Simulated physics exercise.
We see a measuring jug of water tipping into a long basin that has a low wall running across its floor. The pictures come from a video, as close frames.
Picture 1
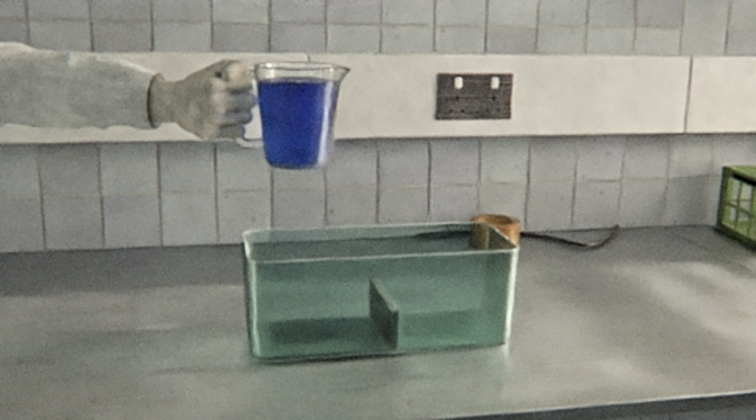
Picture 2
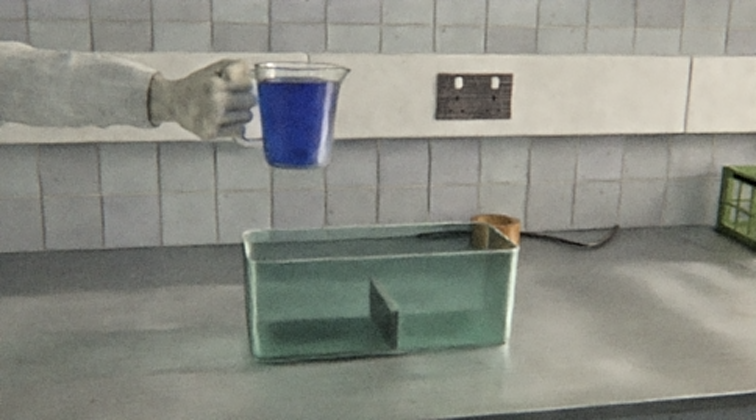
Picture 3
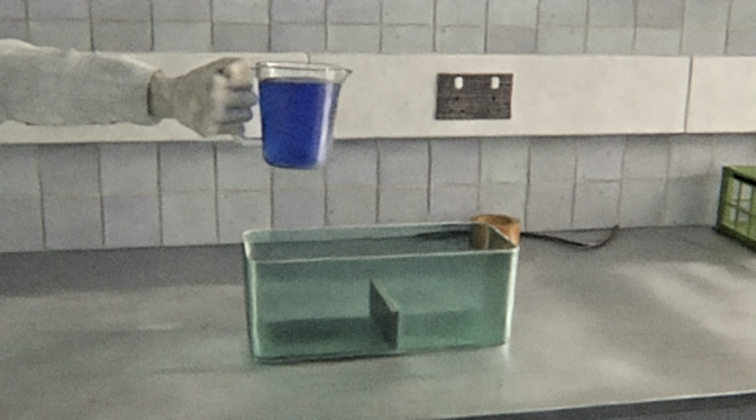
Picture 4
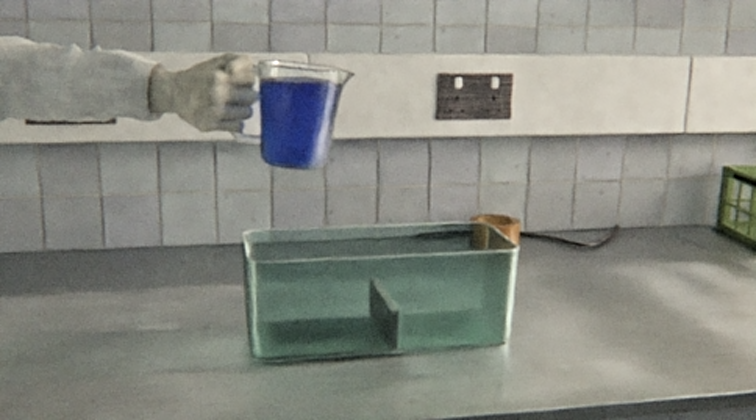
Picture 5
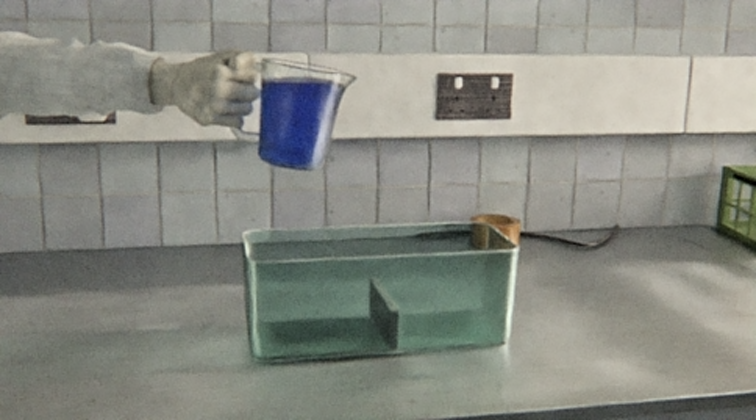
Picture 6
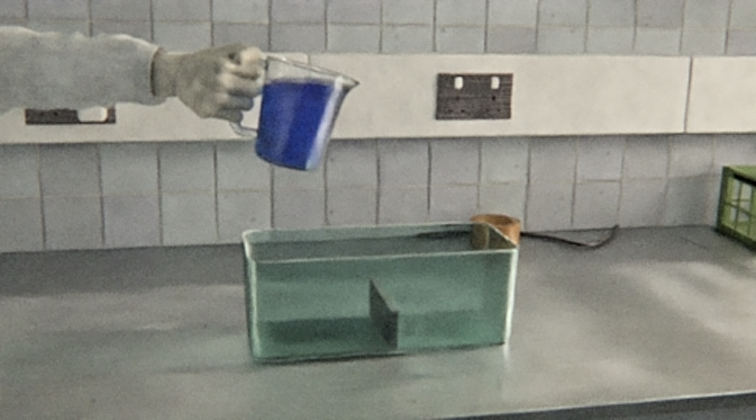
A gloved hand slowly tilts a jug of blue liquid rightward above a long clear basin.
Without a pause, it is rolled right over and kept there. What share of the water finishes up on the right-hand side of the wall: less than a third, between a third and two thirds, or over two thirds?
Over two thirds.
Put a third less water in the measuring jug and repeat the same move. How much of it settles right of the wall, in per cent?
It comes to near 75 per cent.
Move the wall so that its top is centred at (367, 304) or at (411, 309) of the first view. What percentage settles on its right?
Respectively 90 and 45 per cent, approximately.
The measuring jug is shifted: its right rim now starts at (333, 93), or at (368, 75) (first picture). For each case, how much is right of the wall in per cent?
50 and 95 in a hundred.
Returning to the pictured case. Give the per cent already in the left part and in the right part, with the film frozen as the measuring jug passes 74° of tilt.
Left side around 0 per cent; right side around 5 per cent.
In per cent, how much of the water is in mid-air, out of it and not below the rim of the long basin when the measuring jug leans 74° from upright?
Share: Approx. 20 %.
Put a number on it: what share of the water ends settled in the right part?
85 % or thereabouts.
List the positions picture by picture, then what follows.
In the first frame, it leans 0°; its right rim is at (351, 67); the water meets the walls at (258, 80) and (337, 80); the long basin's rim runs from (245, 247) to (503, 237); the wall's top is at (384, 294).
In the second frame, it leans 1°; its right rim is at (351, 68); the water meets the walls at (259, 80) and (338, 81).
In the third frame, it leans 2°; its right rim is at (353, 70); the water meets the walls at (260, 80) and (338, 81).
In the fourth frame, it leans 5°; its right rim is at (355, 72); the water meets the walls at (261, 80) and (340, 82).
In the fifth frame, it leans 9°; its right rim is at (357, 76); the water meets the walls at (263, 81) and (343, 83).
In the sixth frame, it leans 14°; its right rim is at (360, 82); the water meets the walls at (266, 82) and (348, 84).
A moment on, the measuring jug is tipped part way and 73 per cent is still to pour, 0 is left of the wall and 6 right of it.
Next, the measuring jug is tipped right over and 14 per cent is still to pour, 2 is left of the wall and 63 right of it.
Then the measuring jug is tipped right over and 0 per cent is still to pour, 14 is left of the wall and 85 right of it.
Later the measuring jug is tipped right over and 0 per cent is still to pour, 14 is left of the wall and 85 right of it.
Finally, 14 per cent lies left of the wall, 85 right of it and 1 outside.
